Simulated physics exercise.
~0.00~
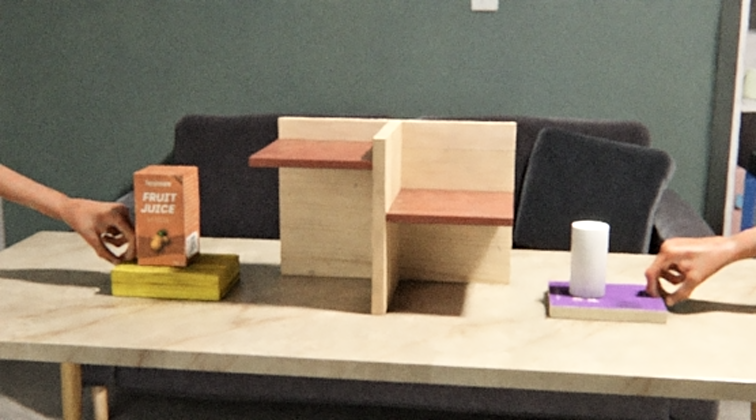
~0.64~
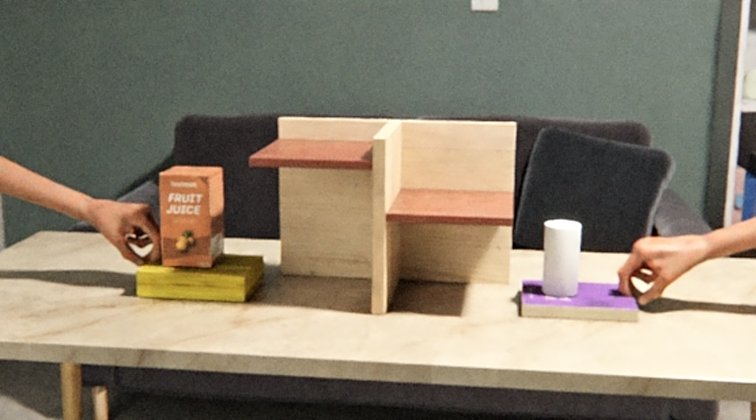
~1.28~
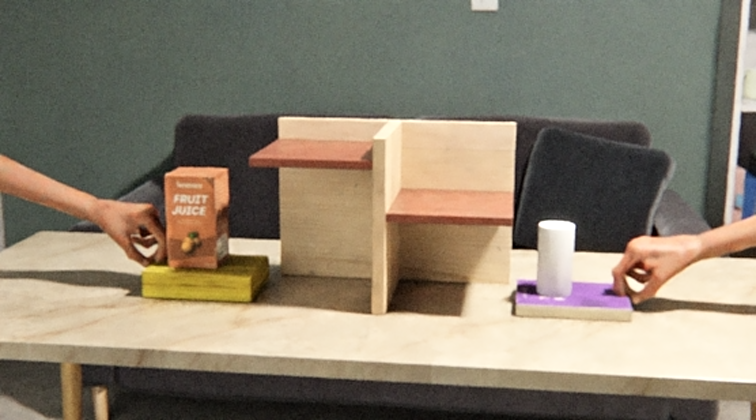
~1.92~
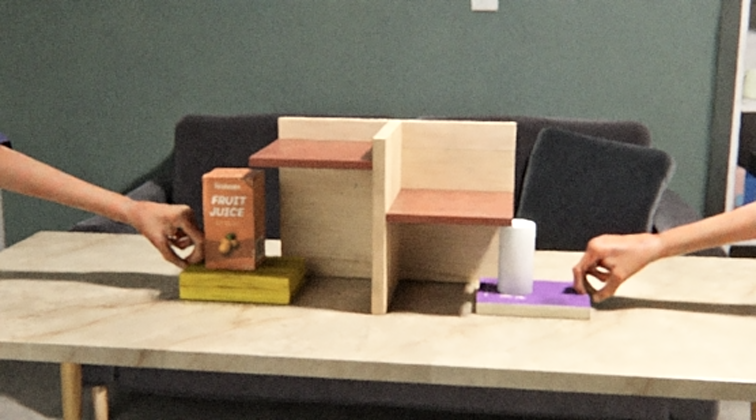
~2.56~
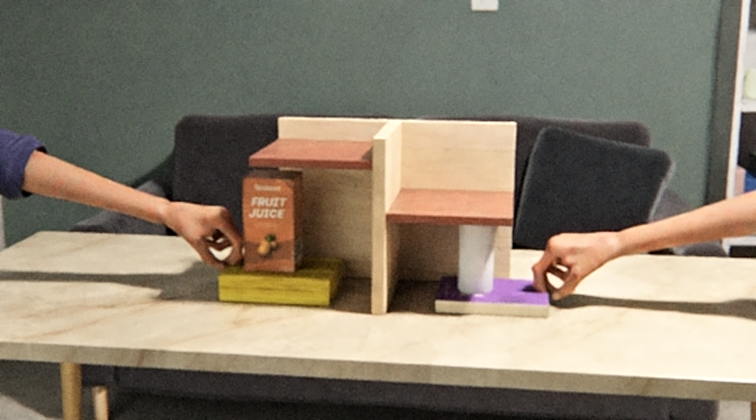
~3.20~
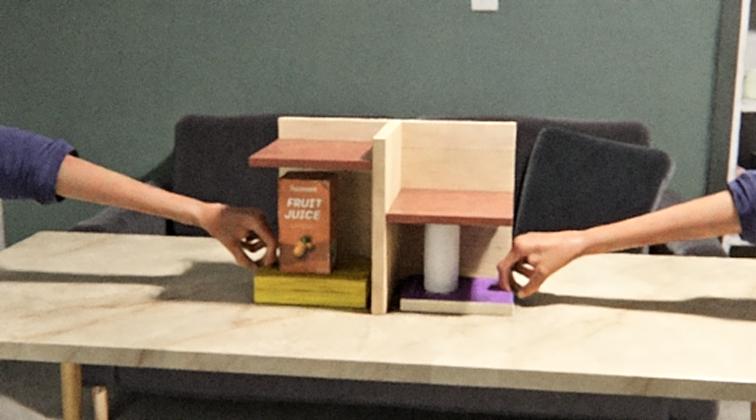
The clip shows two hands sliding a yellow board with an orange juice carton rightward and a purple book with a white candle leftward across a table, until both upright items pass beneath the reddish shelves of a still wooden unit.
